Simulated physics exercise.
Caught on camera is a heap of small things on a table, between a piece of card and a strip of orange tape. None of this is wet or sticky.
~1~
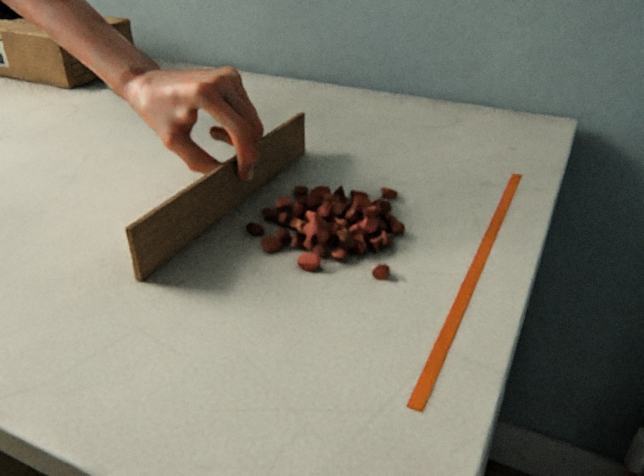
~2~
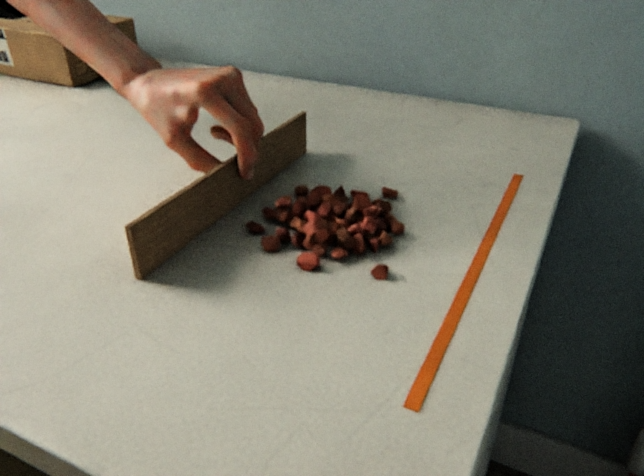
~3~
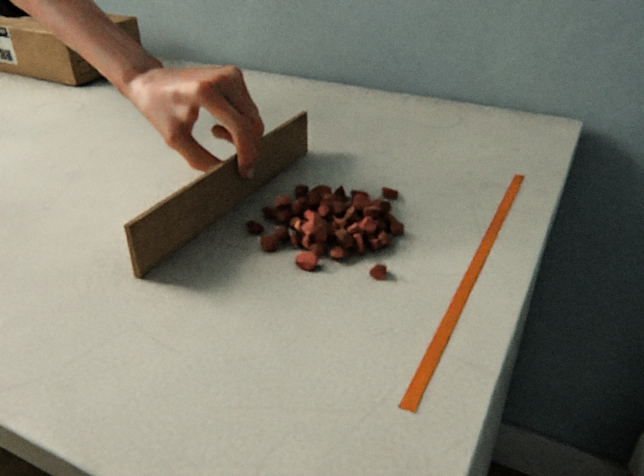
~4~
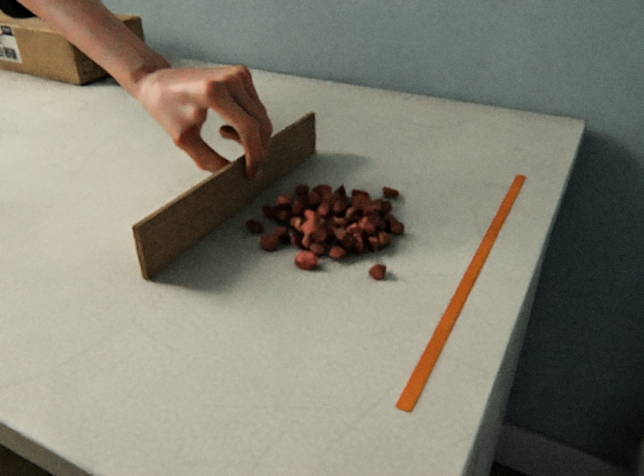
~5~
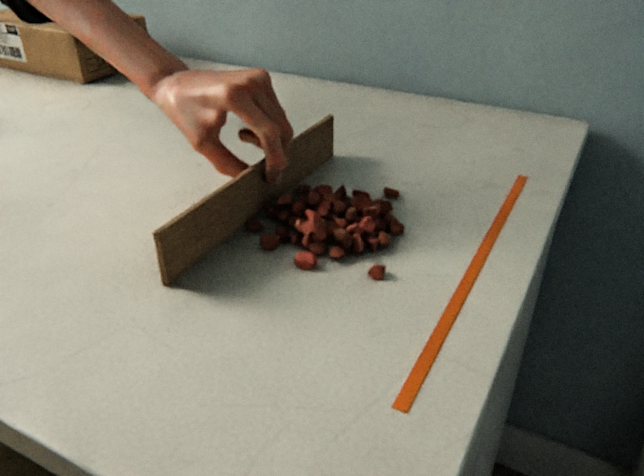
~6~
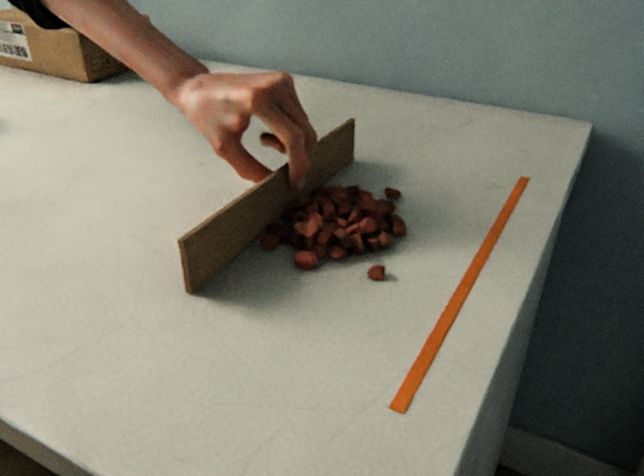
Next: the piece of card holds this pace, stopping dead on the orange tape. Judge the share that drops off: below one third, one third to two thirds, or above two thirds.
One third to two thirds.
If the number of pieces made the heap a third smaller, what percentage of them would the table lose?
I'd put it at around 50 per cent.
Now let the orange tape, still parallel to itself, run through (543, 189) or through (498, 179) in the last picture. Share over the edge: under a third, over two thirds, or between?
For the first line it's above two thirds, and for the second it's less than a third.
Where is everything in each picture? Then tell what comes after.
The first picture shows piece of card (149, 242), at rest; orange tape (514, 181), about two fingers from the edge; edge at (535, 278); the heap (335, 221), bits of crushed brick.
The second picture shows piece of card (149, 241), at rest.
The third picture shows piece of card (148, 239), at rest; the heap (334, 220).
The fourth picture shows piece of card (156, 240).
The fifth picture shows piece of card (177, 246); the heap (334, 220).
The sixth picture shows piece of card (200, 253); orange tape (522, 184); edge at (532, 283); the heap (339, 220), roughly a third pushed along.
Just after the last frame, piece of card still moving, near (385, 191); heap all on the table, its front near (464, 263).
A moment on, piece of card stopped at the orange tape; heap roughly a third over the edge.
Further on, piece of card stopped at the orange tape; heap roughly half over the edge.
When it is over, piece of card stopped at the orange tape; heap roughly half over the edge.
